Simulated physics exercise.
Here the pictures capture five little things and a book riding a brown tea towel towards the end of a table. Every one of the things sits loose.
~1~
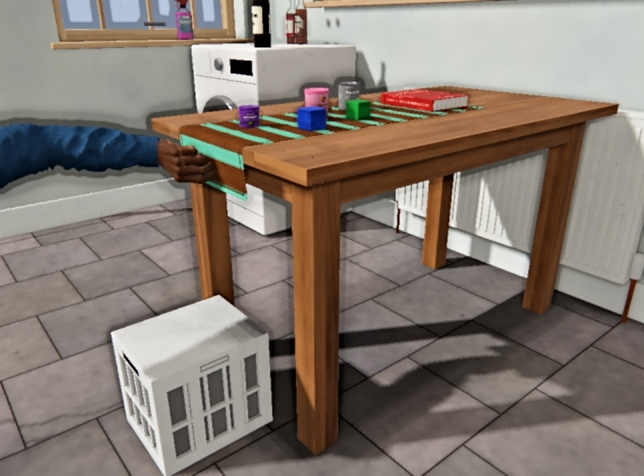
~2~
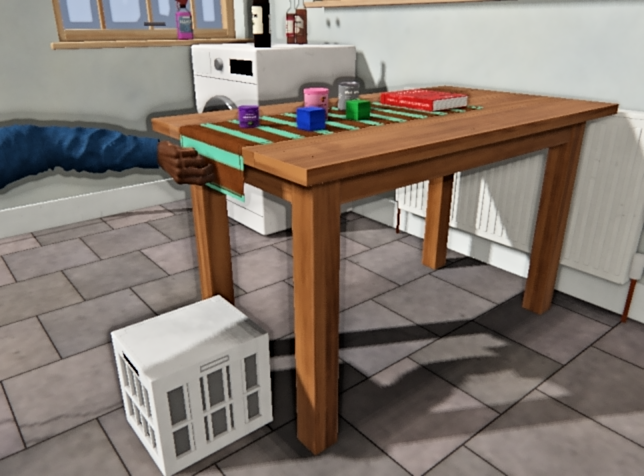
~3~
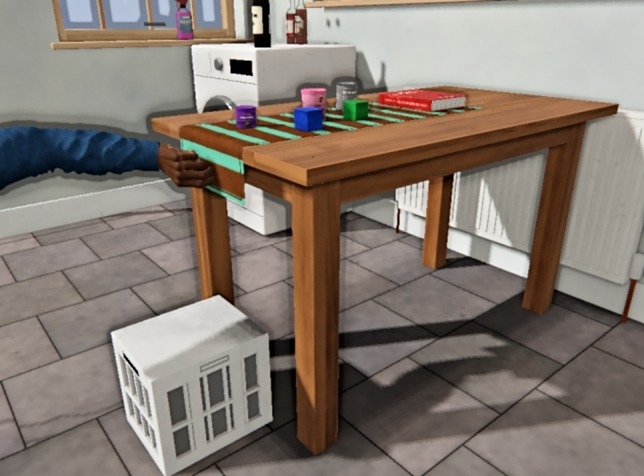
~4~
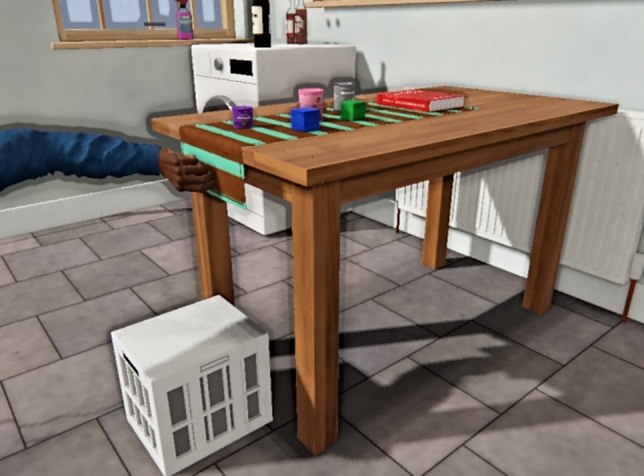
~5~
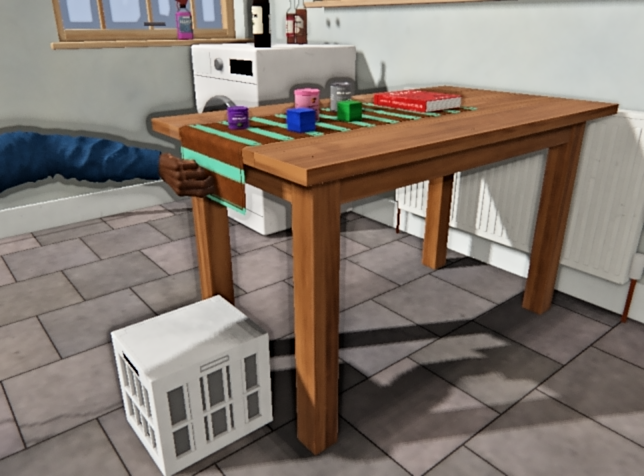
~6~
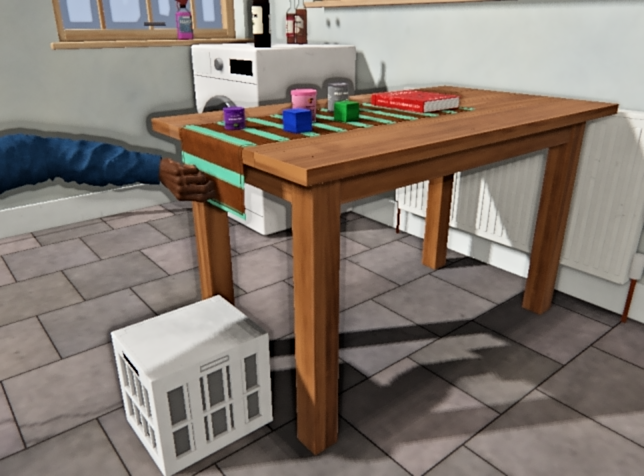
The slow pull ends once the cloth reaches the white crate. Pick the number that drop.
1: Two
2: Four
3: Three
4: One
The answer is 3.
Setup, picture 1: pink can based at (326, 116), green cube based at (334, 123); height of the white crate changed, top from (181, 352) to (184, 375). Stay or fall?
Here's what happens: The pink can leaves its perch, the green cube leaves its perch.
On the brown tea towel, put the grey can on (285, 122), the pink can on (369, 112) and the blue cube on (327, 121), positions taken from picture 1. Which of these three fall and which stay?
Result - grey can down, pink can still up, blue cube down.
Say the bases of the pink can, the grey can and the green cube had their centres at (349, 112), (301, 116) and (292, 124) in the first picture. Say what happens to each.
Note - pink can retained, grey can lost, green cube lost.
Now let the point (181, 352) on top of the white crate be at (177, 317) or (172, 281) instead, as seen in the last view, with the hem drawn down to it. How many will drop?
2 and 1.
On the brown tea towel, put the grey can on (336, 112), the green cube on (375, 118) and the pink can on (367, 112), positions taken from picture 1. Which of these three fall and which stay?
The grey can stays on, the green cube holds on, the pink can holds on.
Soon after, hem near (217, 276); purple pot and blue cube gone.
Then, hem on the crate; purple pot, blue cube and pink can gone.
At rest, hem on the crate; purple pot, blue cube and pink can gone. The count of fallen things is three.
